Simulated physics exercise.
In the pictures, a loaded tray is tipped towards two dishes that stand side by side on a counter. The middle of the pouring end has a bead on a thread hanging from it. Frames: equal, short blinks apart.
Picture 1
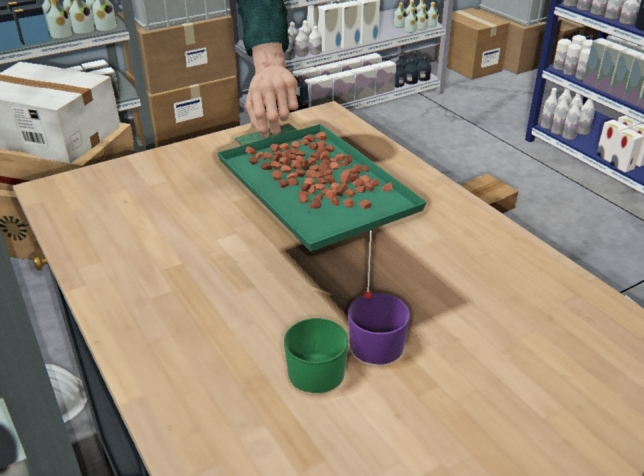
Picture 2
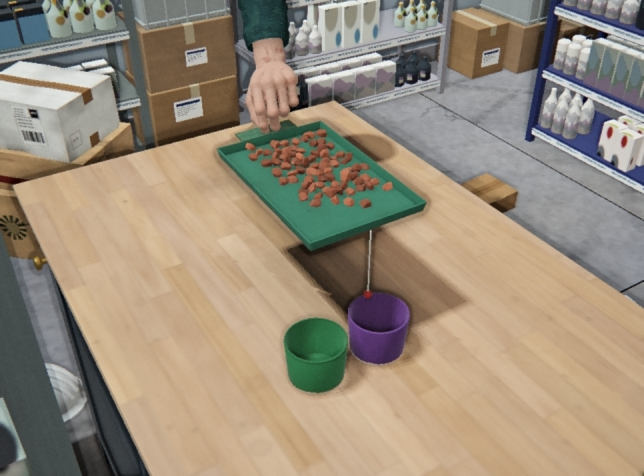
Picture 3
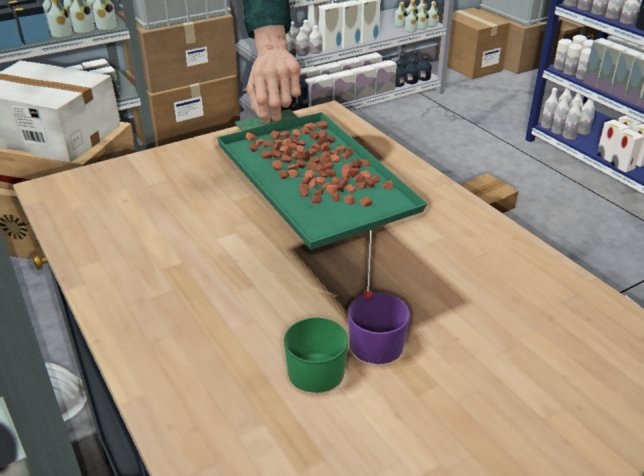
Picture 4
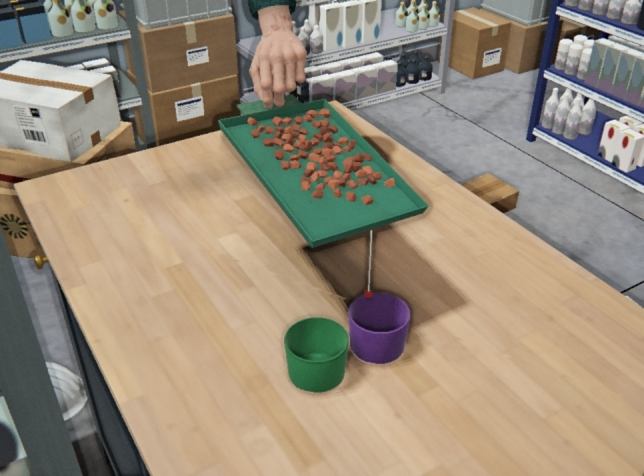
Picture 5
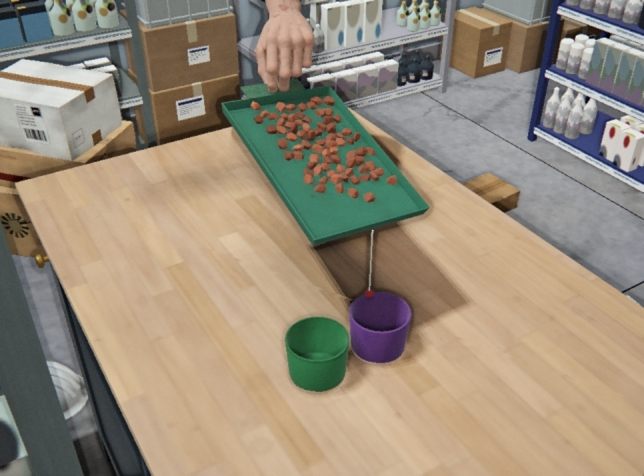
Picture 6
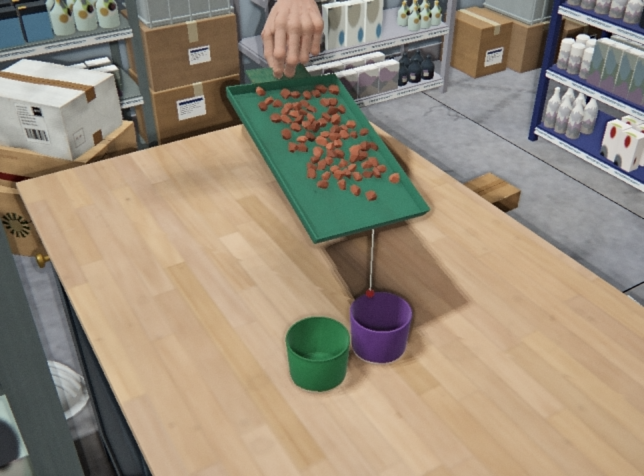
Green tray of reddish crushed bits being raised at its far end by a hand, tilting towards green and purple dishes.
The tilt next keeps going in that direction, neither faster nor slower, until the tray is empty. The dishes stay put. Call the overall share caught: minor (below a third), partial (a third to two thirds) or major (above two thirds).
Minor - below a third.
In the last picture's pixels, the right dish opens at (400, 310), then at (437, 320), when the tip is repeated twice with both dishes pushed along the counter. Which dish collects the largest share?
The one on the right side; the one on the right side.
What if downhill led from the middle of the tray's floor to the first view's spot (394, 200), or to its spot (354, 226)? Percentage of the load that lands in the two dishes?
Lab note: Try 1 = 0 %, try 2 = 30 %.
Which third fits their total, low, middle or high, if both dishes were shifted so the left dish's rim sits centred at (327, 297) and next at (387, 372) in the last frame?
Try 1 - under a third; try 2 - under a third.
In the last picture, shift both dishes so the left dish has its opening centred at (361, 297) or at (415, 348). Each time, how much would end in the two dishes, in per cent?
10 % and 20 %.
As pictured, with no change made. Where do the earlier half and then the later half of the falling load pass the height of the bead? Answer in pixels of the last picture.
(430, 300) for the early half, (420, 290) for the late half.
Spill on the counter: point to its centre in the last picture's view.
It's centred close to pixel (455, 357).
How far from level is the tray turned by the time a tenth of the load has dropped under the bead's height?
Approx. reading: About 75°.
Shortly afterwards, tray tipped steeply; near two thirds on the tray; only a few outside both; near a third in the air.
Next, tray tipped past a quarter turn; only a few on the tray; a little in the right dish; the bulk outside both; a little in the air.
Some moments later, tray tipped past a quarter turn; a little in the right dish; the bulk outside both.
In the end, tray tipped past a quarter turn; none at all in the left dish; a little in the right dish; the bulk outside both.
